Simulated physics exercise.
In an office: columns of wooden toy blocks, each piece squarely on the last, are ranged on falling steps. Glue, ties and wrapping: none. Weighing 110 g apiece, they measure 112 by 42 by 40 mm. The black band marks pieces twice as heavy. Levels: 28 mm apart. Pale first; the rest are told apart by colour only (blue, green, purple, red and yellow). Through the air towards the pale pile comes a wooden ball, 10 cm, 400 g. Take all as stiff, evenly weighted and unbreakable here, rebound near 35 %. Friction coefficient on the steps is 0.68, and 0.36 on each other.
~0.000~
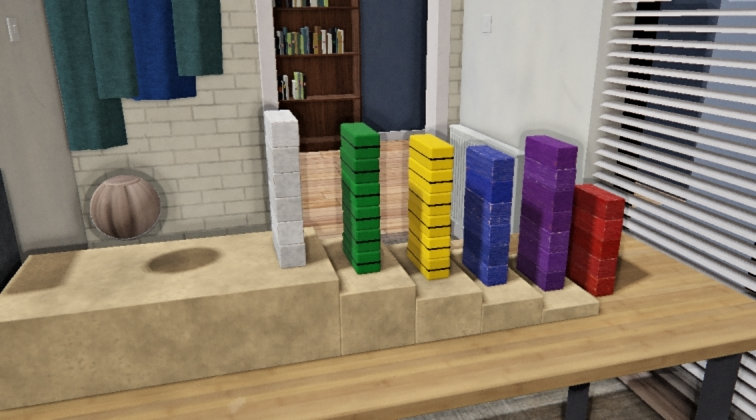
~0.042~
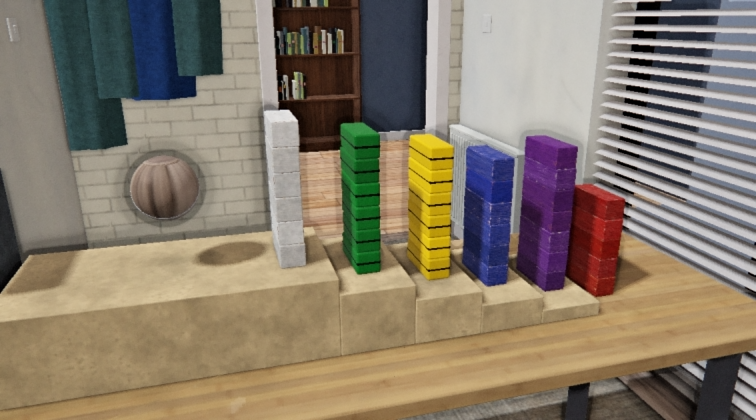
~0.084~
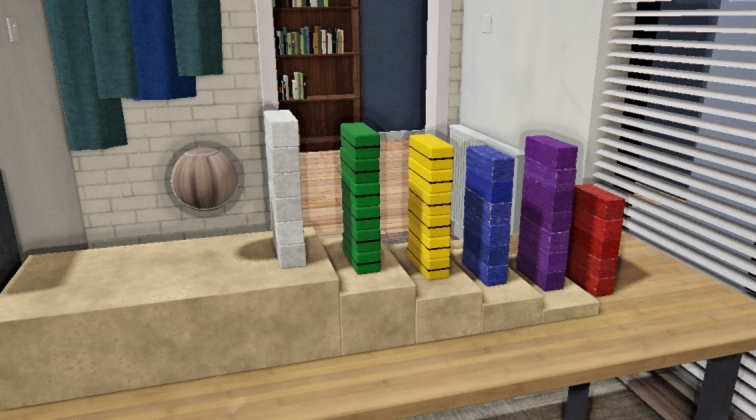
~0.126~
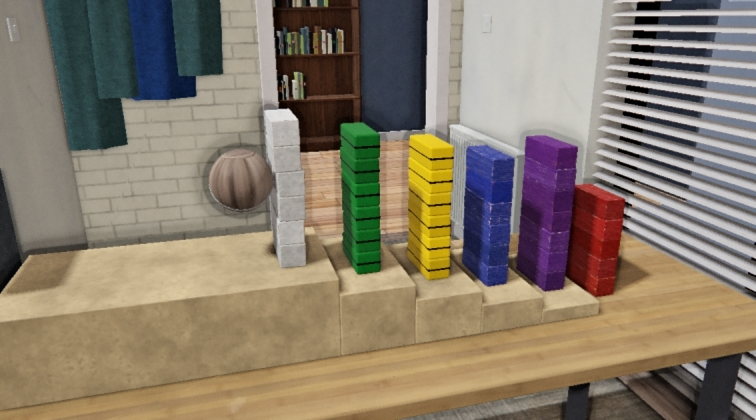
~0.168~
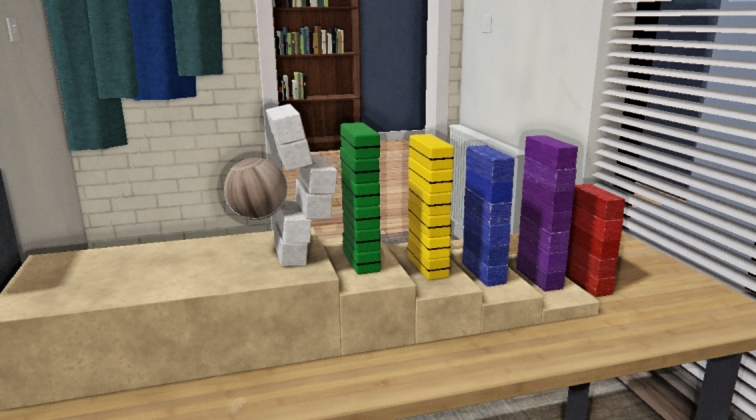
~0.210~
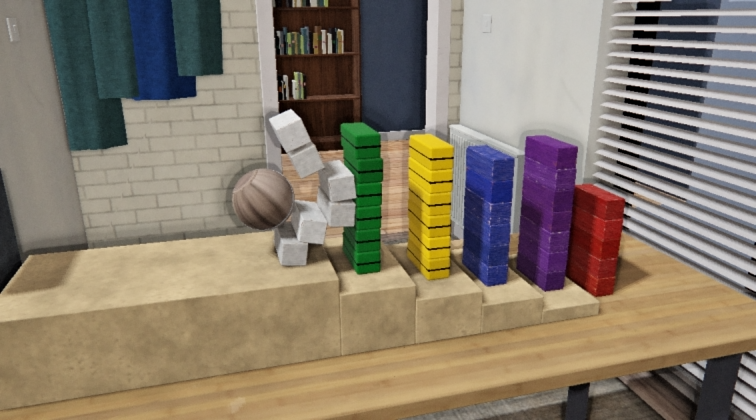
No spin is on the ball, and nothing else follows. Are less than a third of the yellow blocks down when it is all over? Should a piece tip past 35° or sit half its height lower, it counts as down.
No.
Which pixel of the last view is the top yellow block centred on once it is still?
It comes to rest around (546, 213) in the last view.
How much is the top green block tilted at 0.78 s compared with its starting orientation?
Angle from initial pose, roughly 40 deg - estimate.
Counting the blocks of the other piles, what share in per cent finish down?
It works out at roughly 85 per cent.
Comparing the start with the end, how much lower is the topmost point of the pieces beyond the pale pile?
About 16 cm lower.
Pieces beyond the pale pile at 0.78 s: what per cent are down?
35 per cent.
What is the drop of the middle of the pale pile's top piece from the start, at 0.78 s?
The top piece is some 20 centimetres lower than at the start.
Around 0.78 s, 5 of the pale pile down; 4 of the 6 yellow blocks down (10 of 30 in all colours); top yellow block tipped 12°, 26 mm lower; top green block tipped 41°, 7 cm lower.
Around 1.22 s, 5 of the pale pile down; 4 of the 6 yellow blocks down (26 of 30 in all colours); top yellow block on its side; top green block on its side.
Finally (2.3 s), 5 of the pale pile down; 4 of the 6 yellow blocks down (26 of 30 in all colours); top yellow block on its side; top green block on its side. That is 67 per cent. Seen by the last camera, middles, top yellow block near (546, 214), top green block near (510, 244).
